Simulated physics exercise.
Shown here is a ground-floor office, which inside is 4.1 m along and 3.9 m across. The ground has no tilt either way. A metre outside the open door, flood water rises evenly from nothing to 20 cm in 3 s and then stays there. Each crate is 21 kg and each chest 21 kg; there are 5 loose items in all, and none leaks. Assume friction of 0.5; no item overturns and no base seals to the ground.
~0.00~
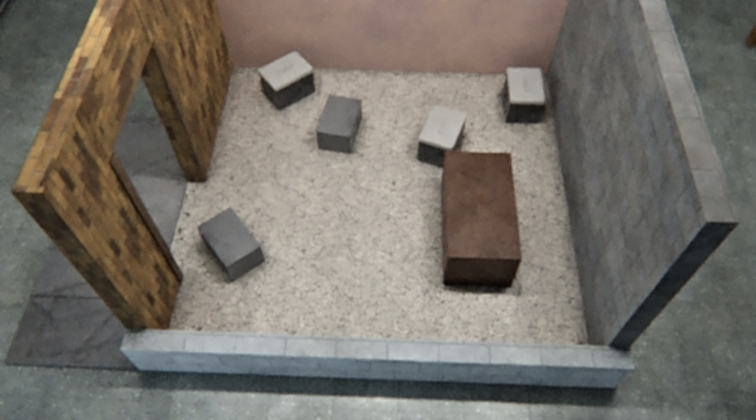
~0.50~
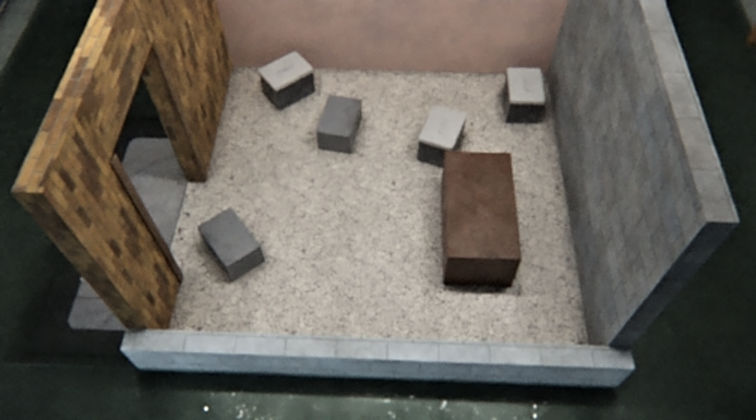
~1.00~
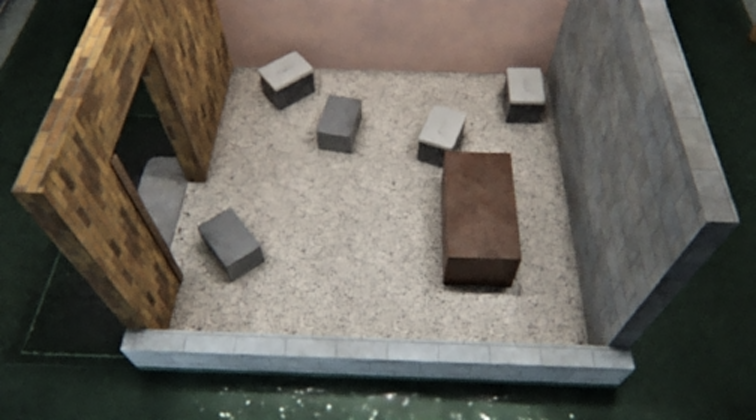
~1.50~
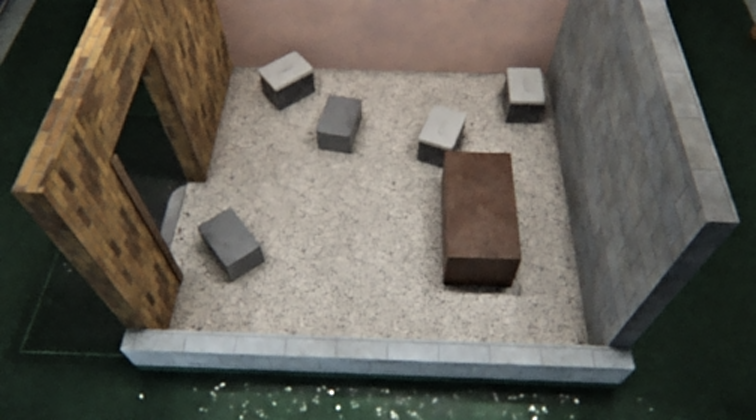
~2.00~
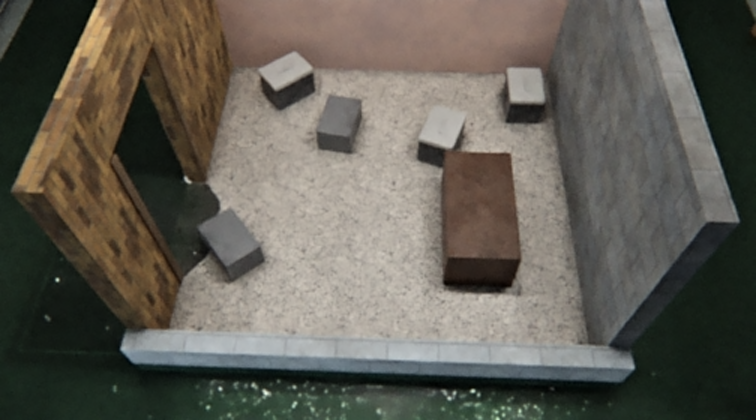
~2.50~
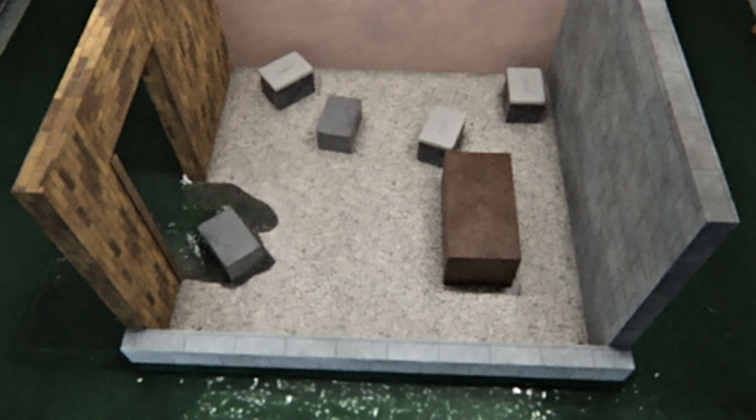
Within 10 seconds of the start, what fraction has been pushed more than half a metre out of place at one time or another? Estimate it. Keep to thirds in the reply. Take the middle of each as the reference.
My answer: Less than a third.
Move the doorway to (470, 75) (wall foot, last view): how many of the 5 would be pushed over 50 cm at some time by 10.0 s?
Result: 2 of them.
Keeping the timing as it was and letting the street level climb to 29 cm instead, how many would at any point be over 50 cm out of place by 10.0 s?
In that case the number is 5.
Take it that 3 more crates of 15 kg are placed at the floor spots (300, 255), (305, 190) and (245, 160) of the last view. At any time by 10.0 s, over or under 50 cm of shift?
Sequence: Above the line / above the line / below the line.
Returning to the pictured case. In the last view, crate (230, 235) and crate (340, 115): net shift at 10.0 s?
200 cm and 0 cm respectively.
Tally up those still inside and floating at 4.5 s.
0.
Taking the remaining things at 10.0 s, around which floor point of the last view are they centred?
The centre is close to (398, 148).
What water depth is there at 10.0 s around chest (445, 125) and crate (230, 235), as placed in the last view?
Some 9 cm at the first, some 10 cm at the second.
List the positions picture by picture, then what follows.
A crate at (228, 236) rests on the ground; a crate at (339, 115), on the bottom; water covers 0.0 m2; 0 of 5 have shifted, in the first frame.
A crate at (228, 236), on the bottom; a crate at (339, 115) rests on the ground; 0.0 m2 under water; 0 of 5 have shifted, in the second frame.
A crate at (228, 236) rests on the ground; a crate at (339, 115), on the bottom; water covers 0.0 m2; 0 of 5 have shifted, in the third frame.
A crate at (228, 236) rests on the ground; a crate at (339, 115), on the bottom; water covers 0.0 m2; 0 of 5 have shifted, in the fourth frame.
A crate at (228, 236), on the bottom; a crate at (339, 115) rests on the ground; 0.2 m2 under water; 0 of 5 have shifted, in the fifth frame.
A crate at (228, 236), on the bottom; a crate at (339, 115), on the bottom; water covers 0.6 m2; 0 of 5 have shifted, in the sixth frame.
After 3.5 s 0 of 5 are over 50 cm from their spots; 0 afloat.
After 4.5 s 1 of 5 are over 50 cm from their spots; 0 afloat.
After 7.0 s 1 of 5 are over 50 cm from their spots; 0 afloat.
After 10.0 s 1 of 5 are over 50 cm from their spots, and 1 have been at some point; 2 afloat.
